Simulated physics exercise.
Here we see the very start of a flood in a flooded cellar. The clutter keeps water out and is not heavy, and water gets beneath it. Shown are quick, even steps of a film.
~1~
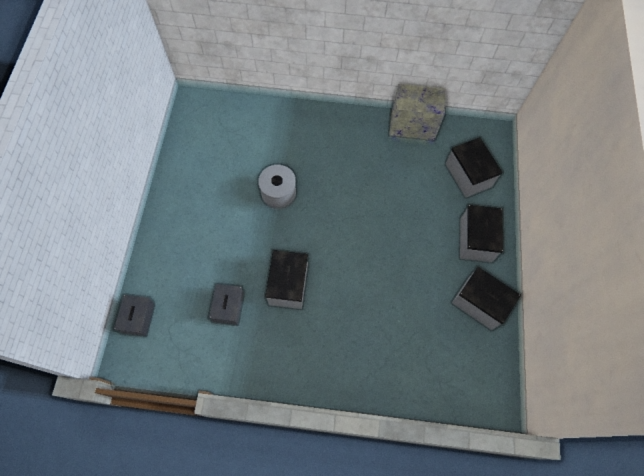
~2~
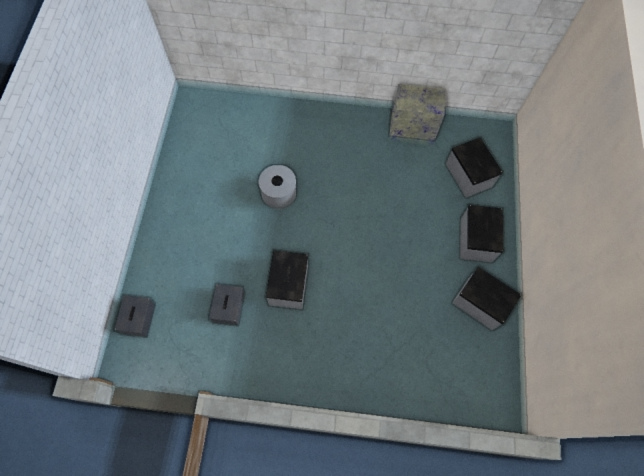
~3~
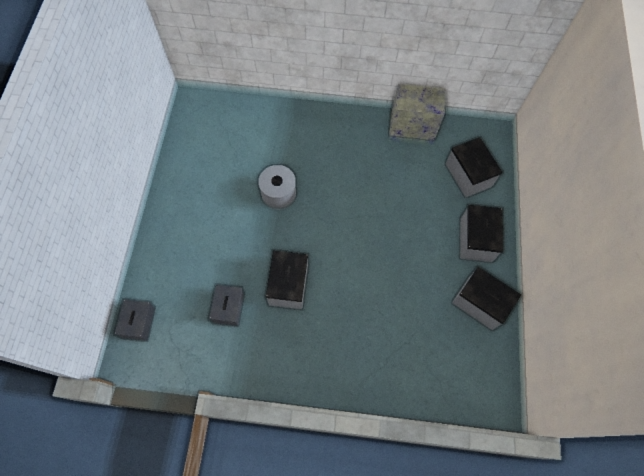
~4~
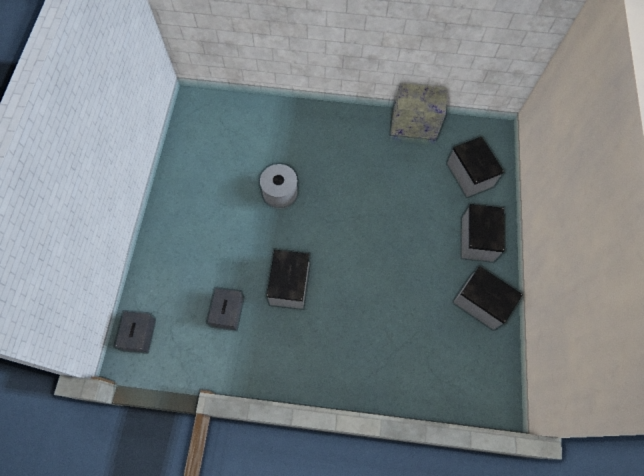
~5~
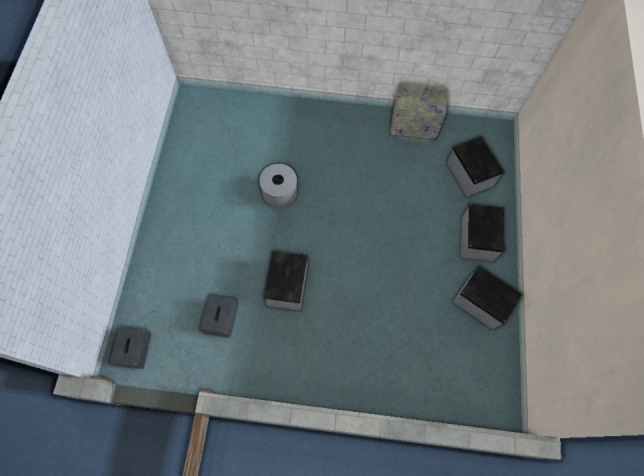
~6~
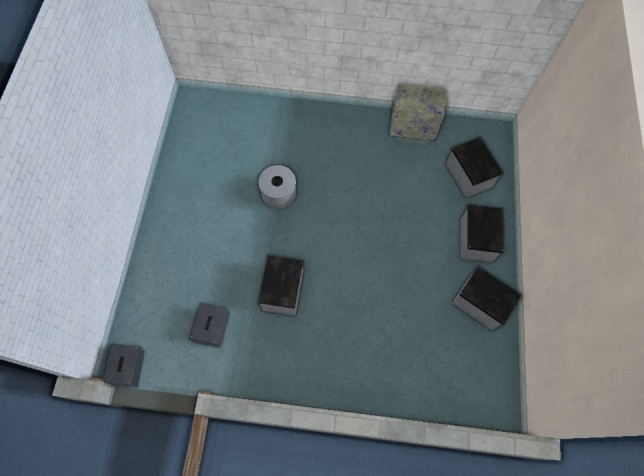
In a flooded cellar, a wooden gate at the lower left swung outward, then two small grey boxes drifted down and slightly left, before a dark-topped box beside them shifted a little.
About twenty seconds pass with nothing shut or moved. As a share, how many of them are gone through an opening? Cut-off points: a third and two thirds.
A third to two thirds.
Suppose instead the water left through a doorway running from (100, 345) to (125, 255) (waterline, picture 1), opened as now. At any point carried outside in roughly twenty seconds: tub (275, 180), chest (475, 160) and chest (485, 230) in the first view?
The first exits, the second never exits, the third never exits.
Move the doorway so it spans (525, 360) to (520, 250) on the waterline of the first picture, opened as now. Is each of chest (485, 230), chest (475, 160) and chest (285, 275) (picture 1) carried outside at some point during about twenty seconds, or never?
Object by object: Drifts out, drifts out, drifts out.
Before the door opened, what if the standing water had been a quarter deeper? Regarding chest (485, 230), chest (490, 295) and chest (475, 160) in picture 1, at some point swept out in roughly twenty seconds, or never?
Item by item: Retained, retained and retained.
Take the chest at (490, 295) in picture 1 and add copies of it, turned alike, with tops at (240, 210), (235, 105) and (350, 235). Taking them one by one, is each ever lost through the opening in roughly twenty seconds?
The first departs, the second remains behind, the third departs.
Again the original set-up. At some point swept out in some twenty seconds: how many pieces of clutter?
Counting them up gives 4.
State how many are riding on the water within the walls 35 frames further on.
So that is 4.
A moment on, 2 of 7 are out; 5 afloat.
Next, 3 of 7 are out; 4 afloat.
Later, 3 of 7 are out; 4 afloat.
In the end, 4 of 7 are out; 3 afloat.
